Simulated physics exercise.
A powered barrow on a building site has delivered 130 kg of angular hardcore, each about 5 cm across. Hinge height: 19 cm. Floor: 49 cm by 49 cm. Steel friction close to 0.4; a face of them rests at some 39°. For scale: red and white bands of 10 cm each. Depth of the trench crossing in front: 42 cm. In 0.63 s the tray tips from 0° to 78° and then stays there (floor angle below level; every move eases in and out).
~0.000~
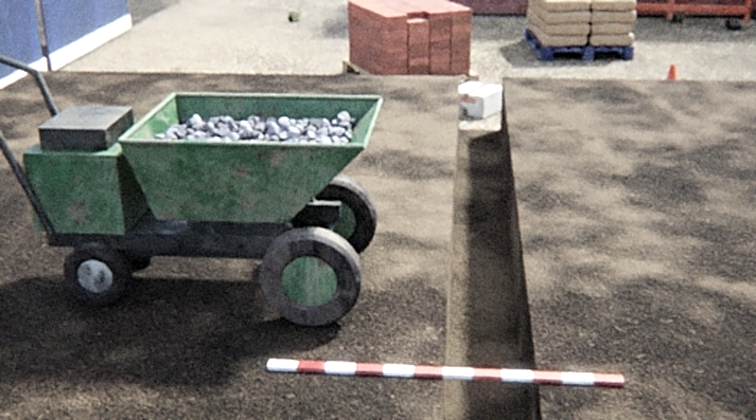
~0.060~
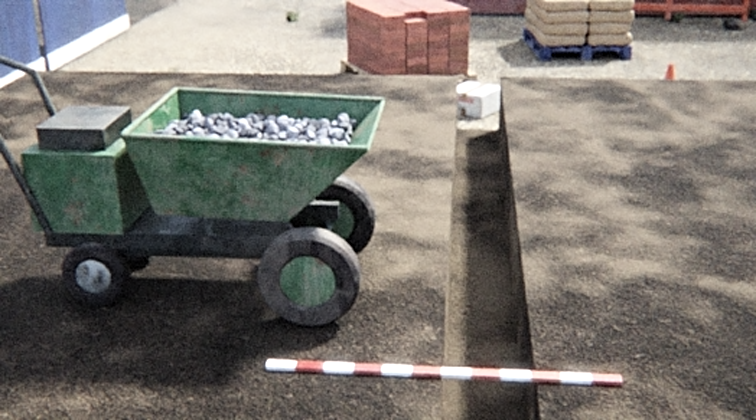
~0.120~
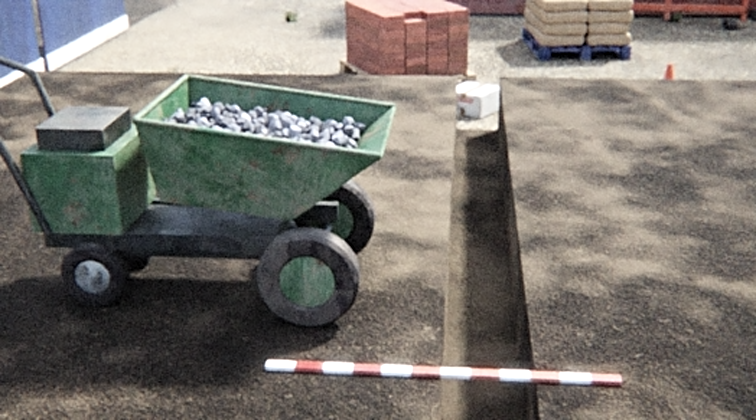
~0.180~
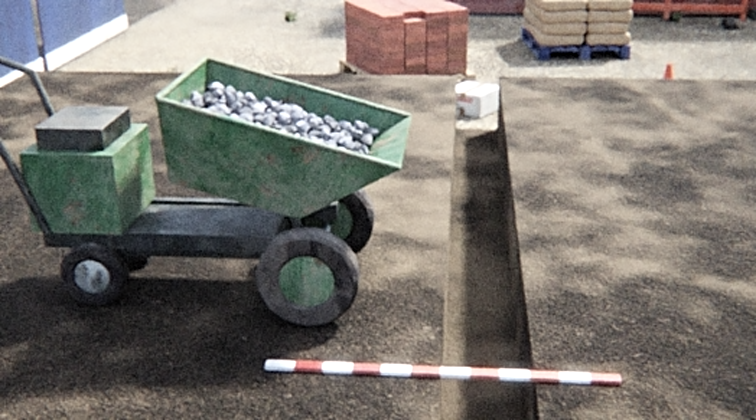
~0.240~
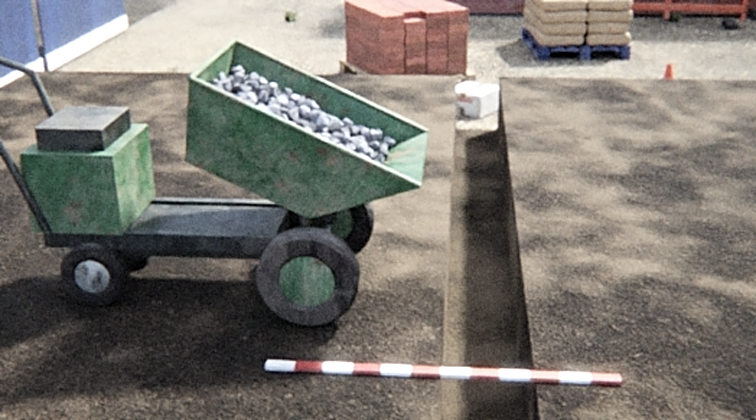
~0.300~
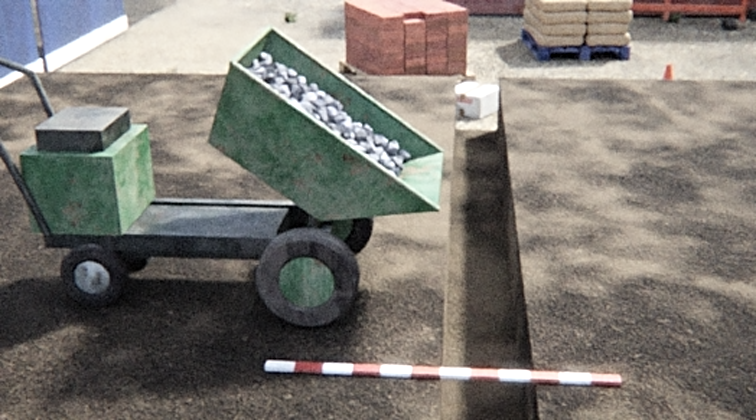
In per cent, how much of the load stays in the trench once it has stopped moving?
I would say about 71 per cent.
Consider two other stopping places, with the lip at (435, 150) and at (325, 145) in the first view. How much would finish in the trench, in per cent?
Around 5 and then 95 percent.
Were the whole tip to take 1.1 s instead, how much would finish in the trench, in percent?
That would give about 90 percent.
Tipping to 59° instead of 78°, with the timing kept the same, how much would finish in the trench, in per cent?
It would be close to 40 percent.
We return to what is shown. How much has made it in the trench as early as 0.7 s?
By that moment, roughly 35 per cent of the load.
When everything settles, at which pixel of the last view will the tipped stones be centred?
Roughly at pixel (503, 358).
After 0.5 s the floor is at 65°; 100 % in the tray; the foremost stones are at (450, 239).
After 0.7 s the floor is at 78°; 58 % in the tray, 33 % in the trench, 9 % past the trench; the foremost stones are at (555, 298).
After 1.1 s the floor is at 78°; 2 % in the tray, 68 % in the trench, 29 % past the trench; the foremost stones are past the picture's edge.
After 3.0 s the floor is at 78°; 0 % in the tray, 71 % in the trench, 29 % past the trench; the foremost stones are past the picture's edge.
